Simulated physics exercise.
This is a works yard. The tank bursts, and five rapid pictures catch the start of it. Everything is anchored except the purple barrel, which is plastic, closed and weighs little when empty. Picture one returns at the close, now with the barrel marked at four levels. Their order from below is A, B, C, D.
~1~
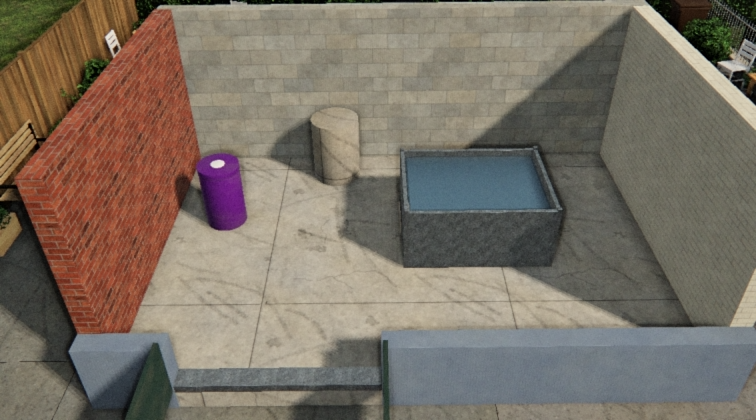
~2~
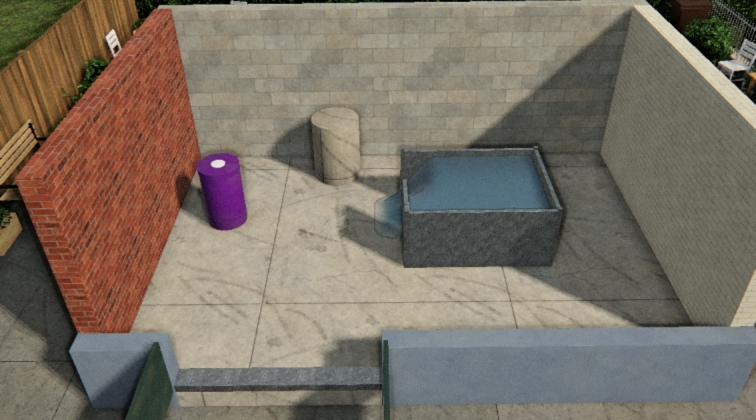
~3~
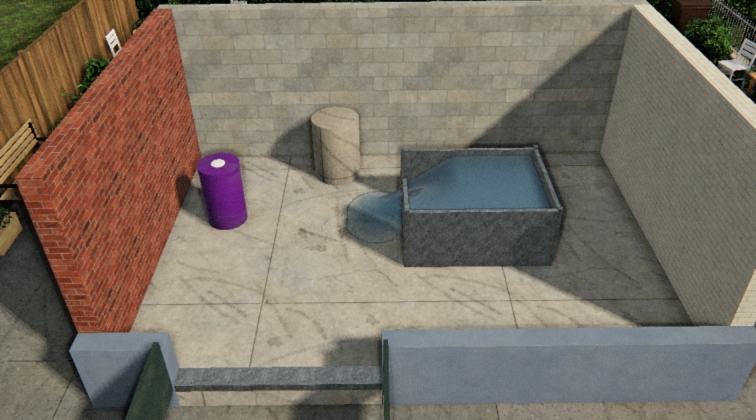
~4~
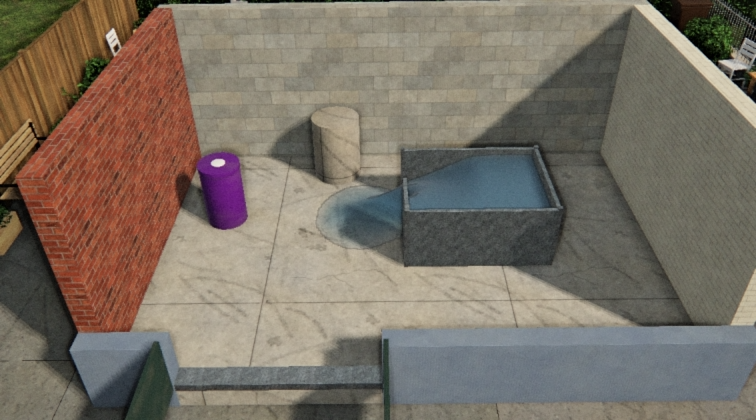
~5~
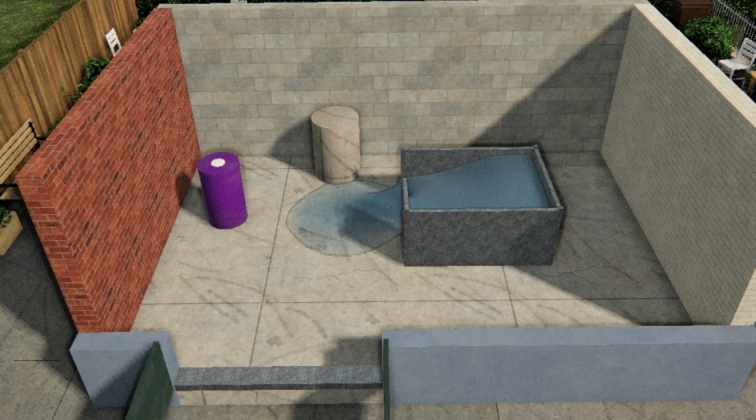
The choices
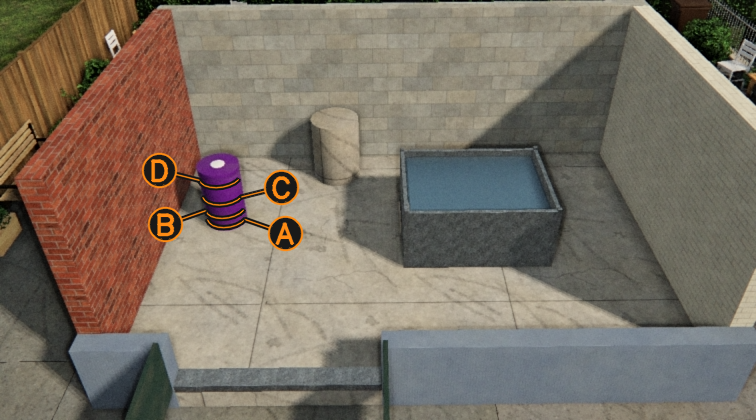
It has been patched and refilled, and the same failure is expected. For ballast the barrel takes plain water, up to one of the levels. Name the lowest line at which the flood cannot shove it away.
That is level C.
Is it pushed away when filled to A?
Yes, that goes wrong.
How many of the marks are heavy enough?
Two.
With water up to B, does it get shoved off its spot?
Yes, it does.
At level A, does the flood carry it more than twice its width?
Yes, it does.
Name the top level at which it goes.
It is B.
On the marked copy, A at (223, 227); B at (222, 218); C at (219, 205); D at (216, 187); from the bottom up A, B, C, D.
Choosing A, it is pushed about 3 times its own width away.
Choosing B, it is pushed about twice its own width away.
Choosing C, it does not move.
Choosing D, it does not move.
